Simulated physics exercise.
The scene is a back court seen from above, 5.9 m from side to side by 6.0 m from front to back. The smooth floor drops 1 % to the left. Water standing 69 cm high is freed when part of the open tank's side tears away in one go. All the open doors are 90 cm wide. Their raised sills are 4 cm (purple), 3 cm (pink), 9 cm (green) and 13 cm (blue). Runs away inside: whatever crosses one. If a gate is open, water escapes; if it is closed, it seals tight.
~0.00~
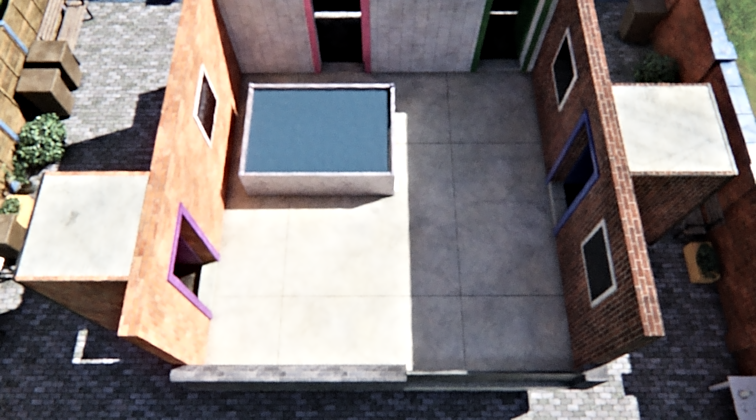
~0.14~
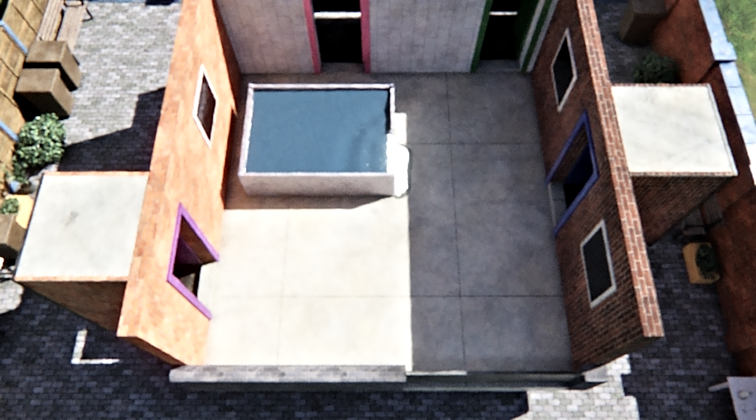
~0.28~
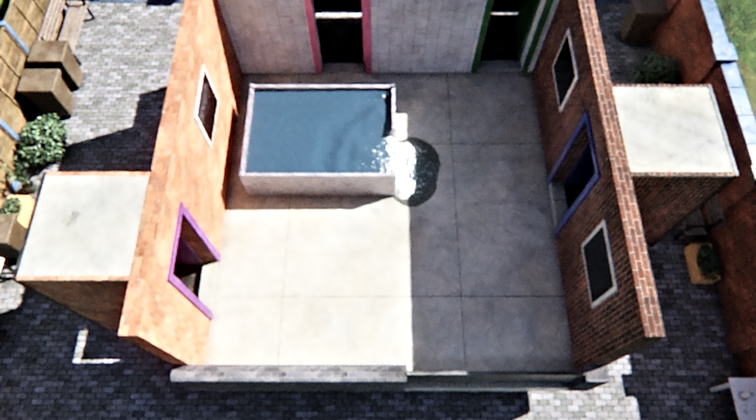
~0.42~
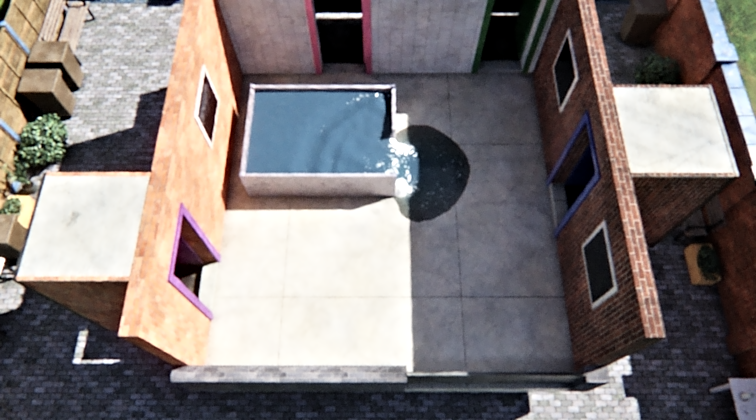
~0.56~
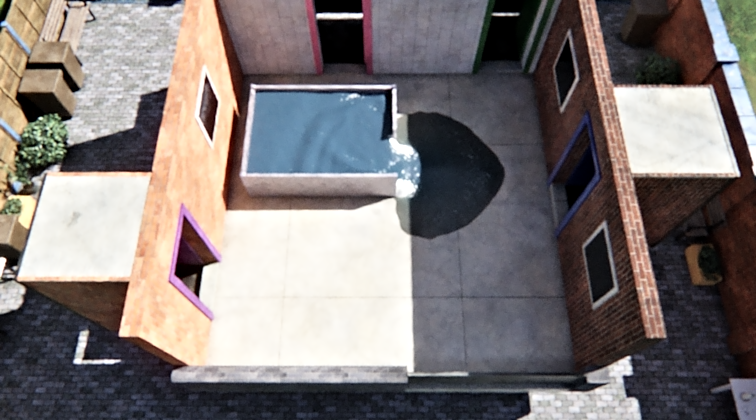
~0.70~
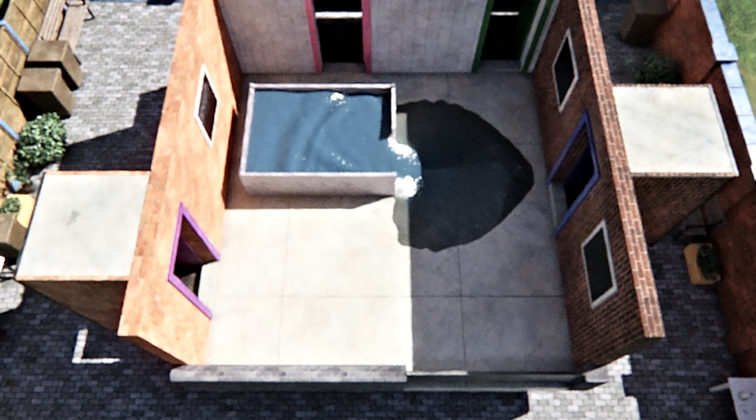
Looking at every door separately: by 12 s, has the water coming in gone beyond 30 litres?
In order: For the purple door I'd say above the limit; for the pink door I'd say within the limit; for the green door I'd say above the limit; for the blue door I'd say above the limit.
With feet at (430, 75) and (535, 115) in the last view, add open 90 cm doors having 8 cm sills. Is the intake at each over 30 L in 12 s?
In the order given, lower then higher.
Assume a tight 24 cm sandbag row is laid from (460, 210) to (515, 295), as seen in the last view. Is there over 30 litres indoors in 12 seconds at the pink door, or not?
Limit check - pink: Pass, within.
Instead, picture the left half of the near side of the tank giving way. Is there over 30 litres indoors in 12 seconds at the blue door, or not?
Against the limit, blue does not exceed it.
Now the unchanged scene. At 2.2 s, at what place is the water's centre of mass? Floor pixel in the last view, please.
It lies at roughly (377, 164) in pixels.
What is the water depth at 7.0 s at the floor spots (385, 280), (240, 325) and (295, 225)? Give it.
Approximately 3, 7 and 2 centimetres, going through them in turn.
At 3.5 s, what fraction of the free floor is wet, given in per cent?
Close to 45 in a hundred.
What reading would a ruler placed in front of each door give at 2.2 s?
Depths in centimetres - purple: 0, pink: 0, green: 15, blue: 26.
After 1.4 s water covers 30 % of the floor and is deepest (36 cm) near (404, 173); purple door not reached, pink door not reached, green door not reached, blue door 15 cm at the sill, 12 L in.
After 2.2 s water covers 40 % of the floor and is deepest (31 cm) near (404, 173); purple door not reached, pink door not reached, green door 15 cm at the sill, 2 L in, blue door 26 cm at the sill, 60 L in.
After 3.5 s water covers 45 % of the floor and is deepest (27 cm) near (567, 372); purple door not reached, pink door not reached, green door 19 cm at the sill, 64 L in, blue door 20 cm at the sill, 126 L in.
After 7.0 s water covers 95 % of the floor and is deepest (16 cm) near (544, 372); purple door 11 cm at the sill, 28 L in, pink door 3 cm at the sill, 0 L in, green door 13 cm at the sill, 150 L in, blue door 12 cm at the sill, 152 L in.
After 12.0 s water covers 95 % of the floor and is deepest (15 cm) near (241, 95); purple door 11 cm at the sill, 156 L in, pink door 7 cm at the sill, 10 L in, green door 7 cm at the sill, 162 L in, blue door 6 cm at the sill, 152 L in.
